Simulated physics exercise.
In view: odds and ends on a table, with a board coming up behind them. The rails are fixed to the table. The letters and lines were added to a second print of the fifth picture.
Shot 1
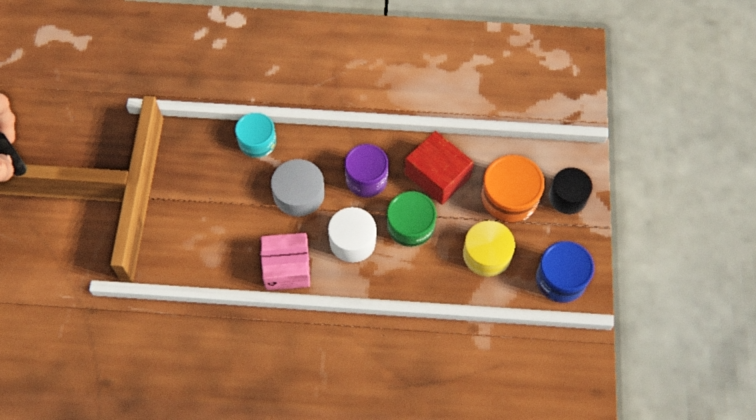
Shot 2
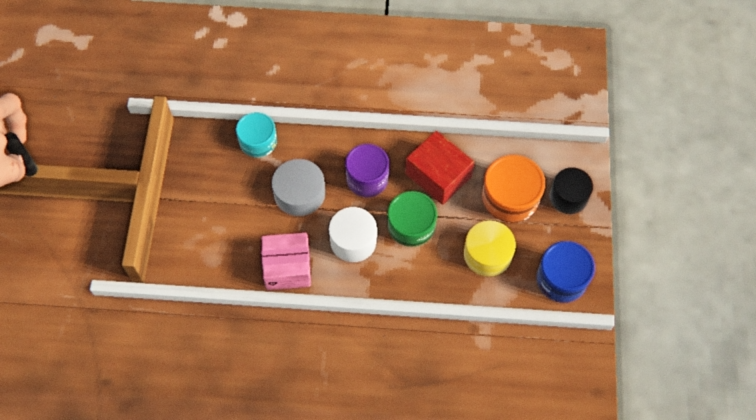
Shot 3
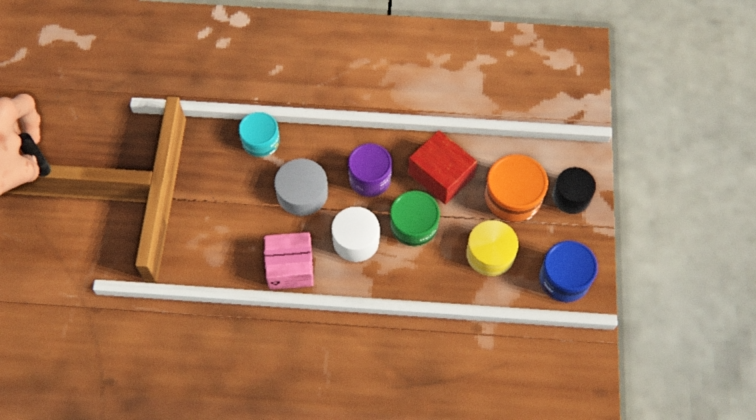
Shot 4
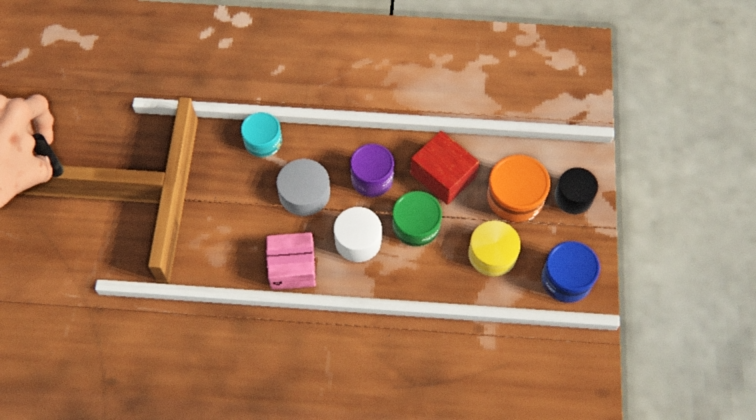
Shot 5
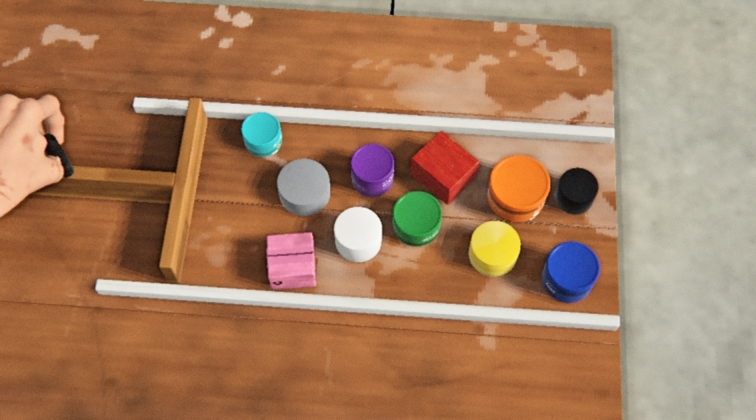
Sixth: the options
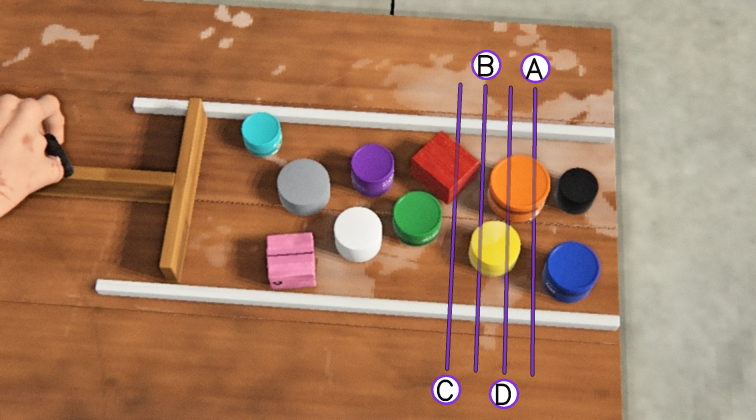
The footage shows a hand at the left sliding a wooden T-shaped board slowly rightward between two white rails on a table, toward scattered colourful jars, tubs, a red block and a pink box, which all stay still.
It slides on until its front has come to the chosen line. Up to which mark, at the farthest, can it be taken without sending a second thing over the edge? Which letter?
No second one falls up to B.
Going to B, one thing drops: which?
It is the black pot.
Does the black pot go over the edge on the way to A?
By then, yes.
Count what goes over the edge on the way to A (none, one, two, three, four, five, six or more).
By then, four.
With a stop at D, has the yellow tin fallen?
By then, no.
On the marked copy, A at (534, 223); B at (481, 219); C at (454, 217); D at (508, 221).
Taking B. A third of the way, board (288, 186); turquoise jar (324, 138); pink box (311, 263).
Two thirds of the way, board (396, 193); black pot (591, 193); orange jar (545, 205).
When it is over, board (479, 199); black pot over the edge; orange jar (601, 229); one fallen.
As for the rest, A drops four; C is within the limit but short; D drops three.
